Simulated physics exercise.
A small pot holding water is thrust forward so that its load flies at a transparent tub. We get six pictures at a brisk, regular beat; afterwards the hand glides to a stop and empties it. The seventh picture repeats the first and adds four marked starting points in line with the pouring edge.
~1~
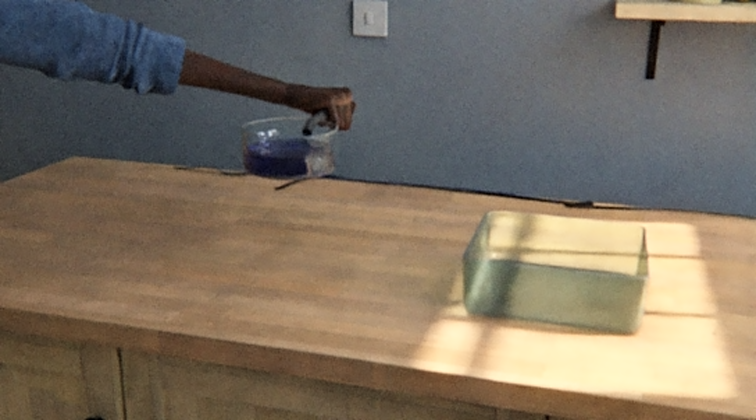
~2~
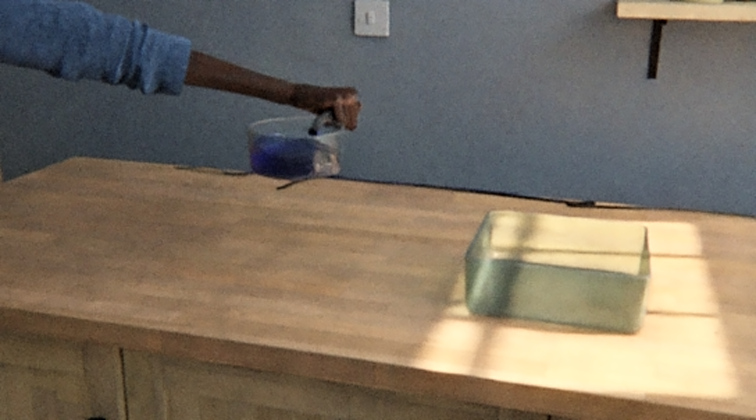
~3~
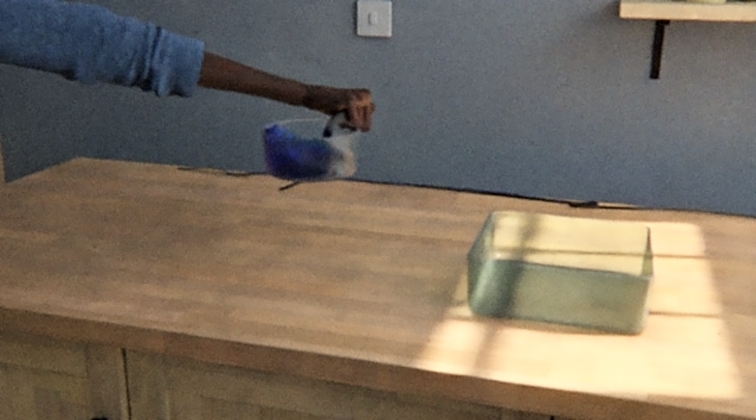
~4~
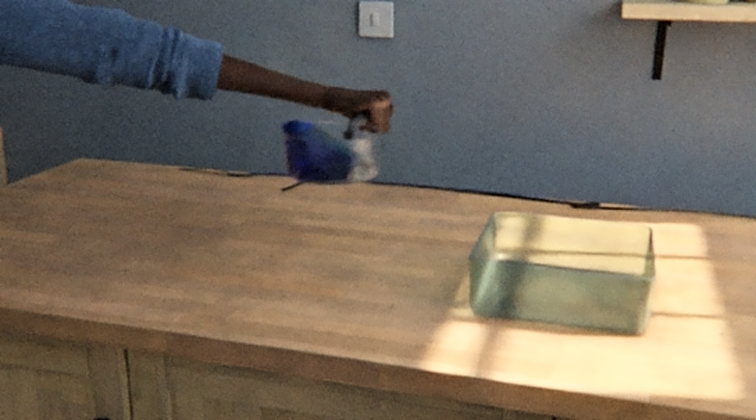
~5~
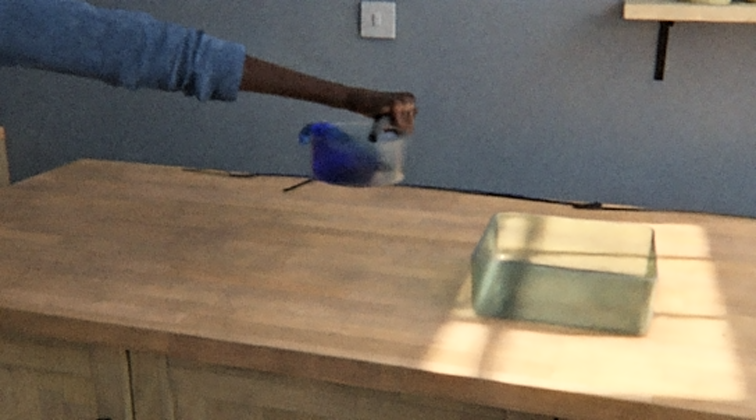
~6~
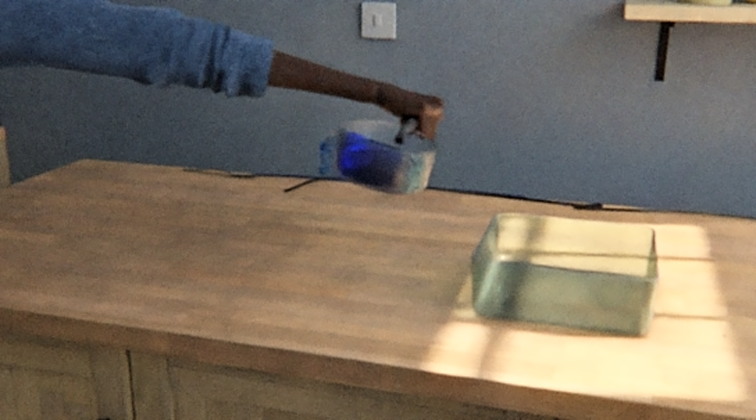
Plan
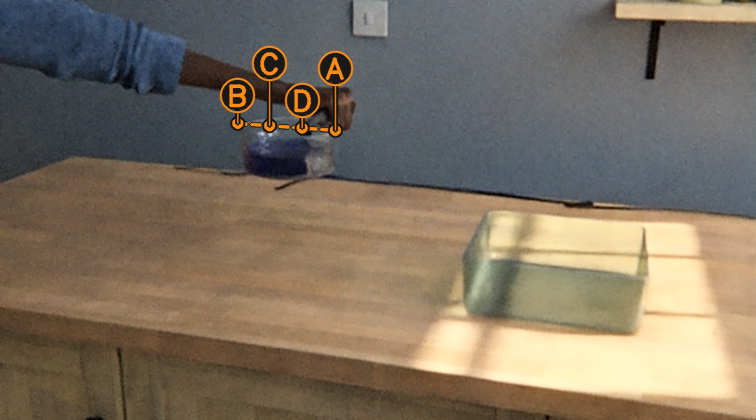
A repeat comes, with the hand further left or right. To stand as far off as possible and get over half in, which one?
Choose D.
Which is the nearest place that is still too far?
That is place C.
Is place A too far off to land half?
No, that is safe.
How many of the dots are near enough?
Two.
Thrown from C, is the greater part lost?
Yes.
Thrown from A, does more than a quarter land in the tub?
Yes, it does.
On the marked copy, A at (335, 130); B at (237, 123); C at (269, 125); D at (302, 128).
For place A, about 77 % lands in the tub, 16 % falls short and 7 % goes beside or beyond.
For place B, about 13 % lands in the tub, 84 % falls short and 3 % goes beside or beyond.
For place C, about 36 % lands in the tub, 58 % falls short and 6 % goes beside or beyond.
For place D, about 65 % lands in the tub, 29 % falls short and 6 % goes beside or beyond.
